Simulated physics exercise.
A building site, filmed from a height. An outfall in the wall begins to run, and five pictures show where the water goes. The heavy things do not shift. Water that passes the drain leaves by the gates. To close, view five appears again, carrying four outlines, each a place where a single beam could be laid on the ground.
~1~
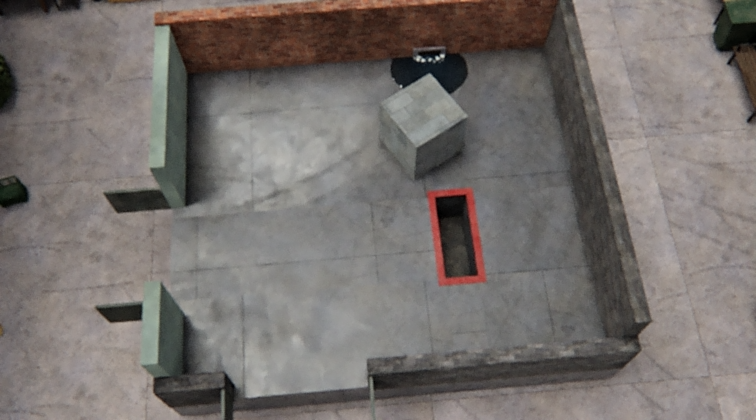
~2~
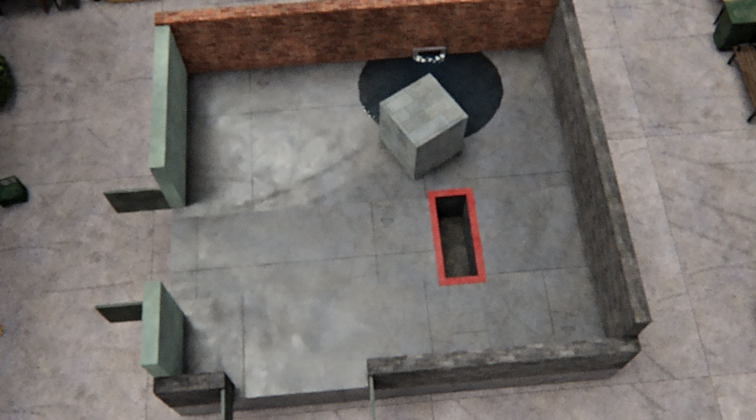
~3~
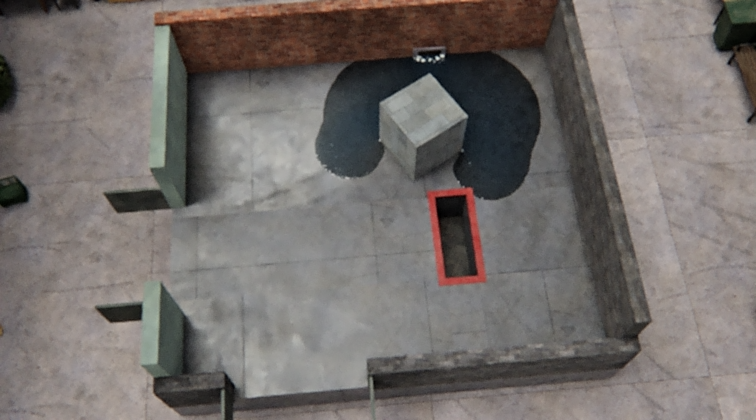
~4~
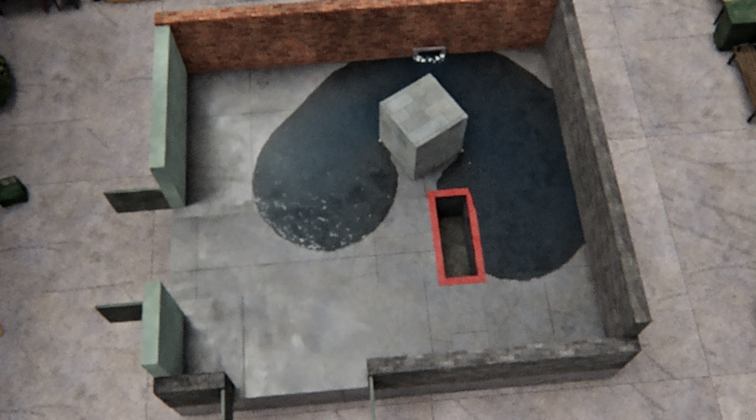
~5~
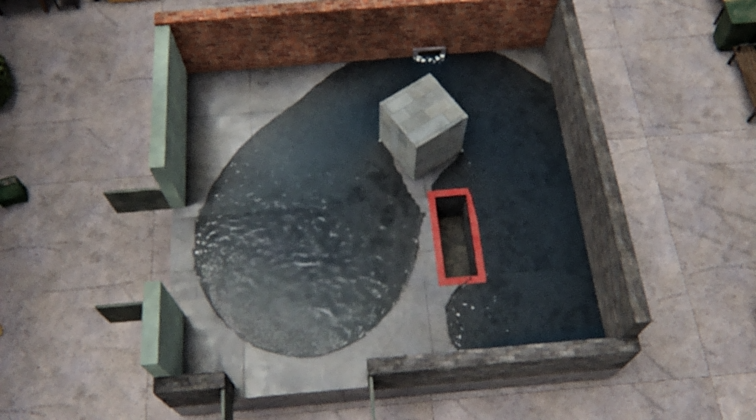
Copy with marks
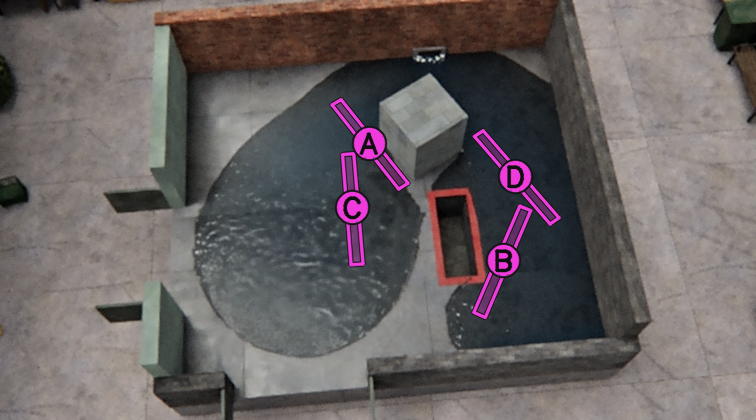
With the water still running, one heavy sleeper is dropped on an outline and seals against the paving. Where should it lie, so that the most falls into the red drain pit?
B beats the others.
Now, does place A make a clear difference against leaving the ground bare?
No.
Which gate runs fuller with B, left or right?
More leaves on the right.
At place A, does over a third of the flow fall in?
No, it does not.
On the marked copy, A from (336, 102) to (403, 186); B from (479, 314) to (525, 208); C from (357, 264) to (348, 154); D from (478, 133) to (554, 220).
With A, about 17 % of the stream runs into the red drain pit, about 82 % out by the gates.
With B, about 26 % of the stream runs into the red drain pit, about 74 % out by the gates.
With C, about 19 % of the stream runs into the red drain pit, about 81 % out by the gates.
With D, about 17 % of the stream runs into the red drain pit, about 82 % out by the gates.
